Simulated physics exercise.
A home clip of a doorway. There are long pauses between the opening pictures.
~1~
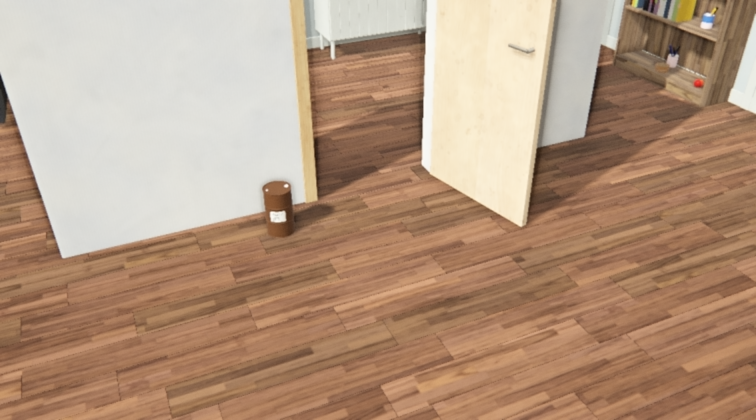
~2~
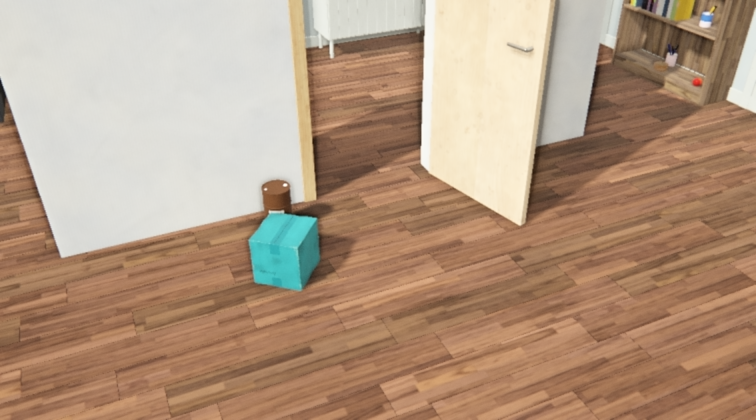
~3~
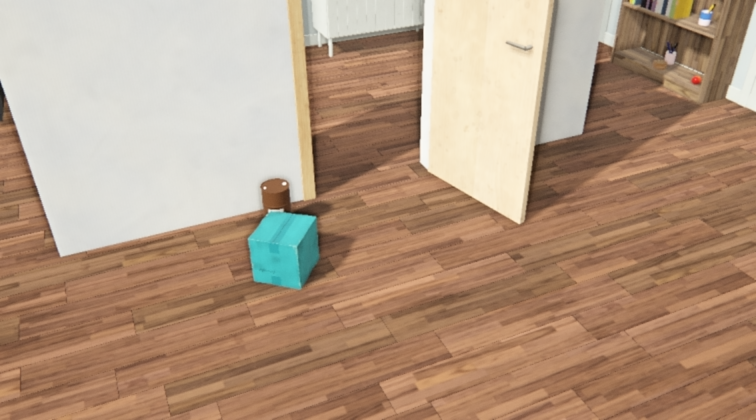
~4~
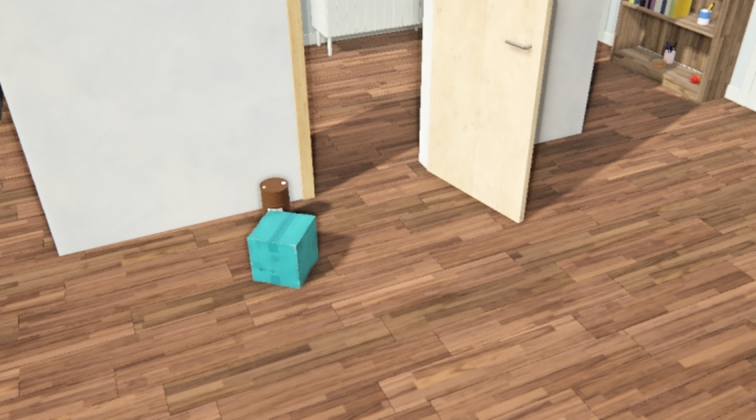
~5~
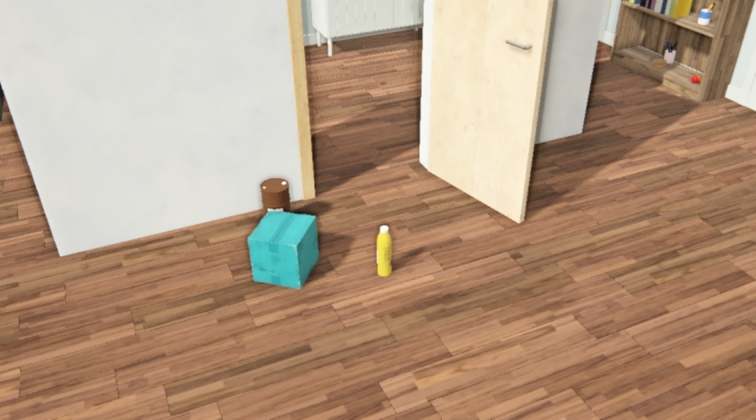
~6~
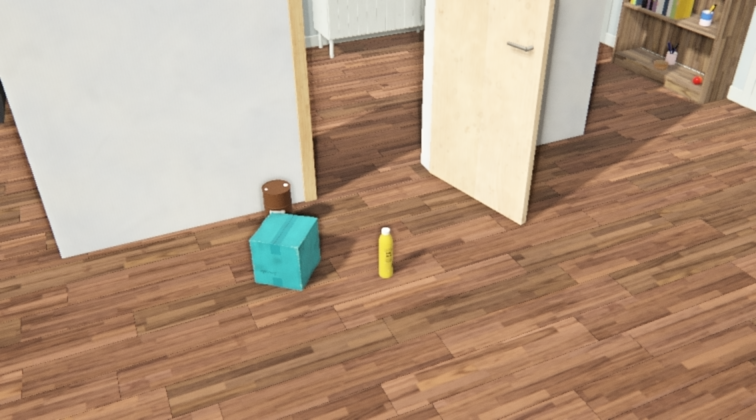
A room with wood plank flooring is seen from above, looking down toward a doorway with a pale wooden door standing wide open. A brown canister sits by the white wall left of the doorway, and a wooden shelf stands at upper right. A turquoise box appears in front of the canister, then a yellow bottle appears to its right, while the door stays still and the view shifts very slightly.
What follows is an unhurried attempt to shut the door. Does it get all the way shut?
In the end the door reaches the frame.
Then, 0.50 s on from there, open by 85°.
Then, 0.80 s on from there, open by 62°.
Then, 1.10 s on from there, open by 35°.
Then, 1.40 s on from there, open by 6°.
In the end, open by 0°; all 3 unmoved. At the end, from the last picture's camera, yellow bottle near (386, 253).
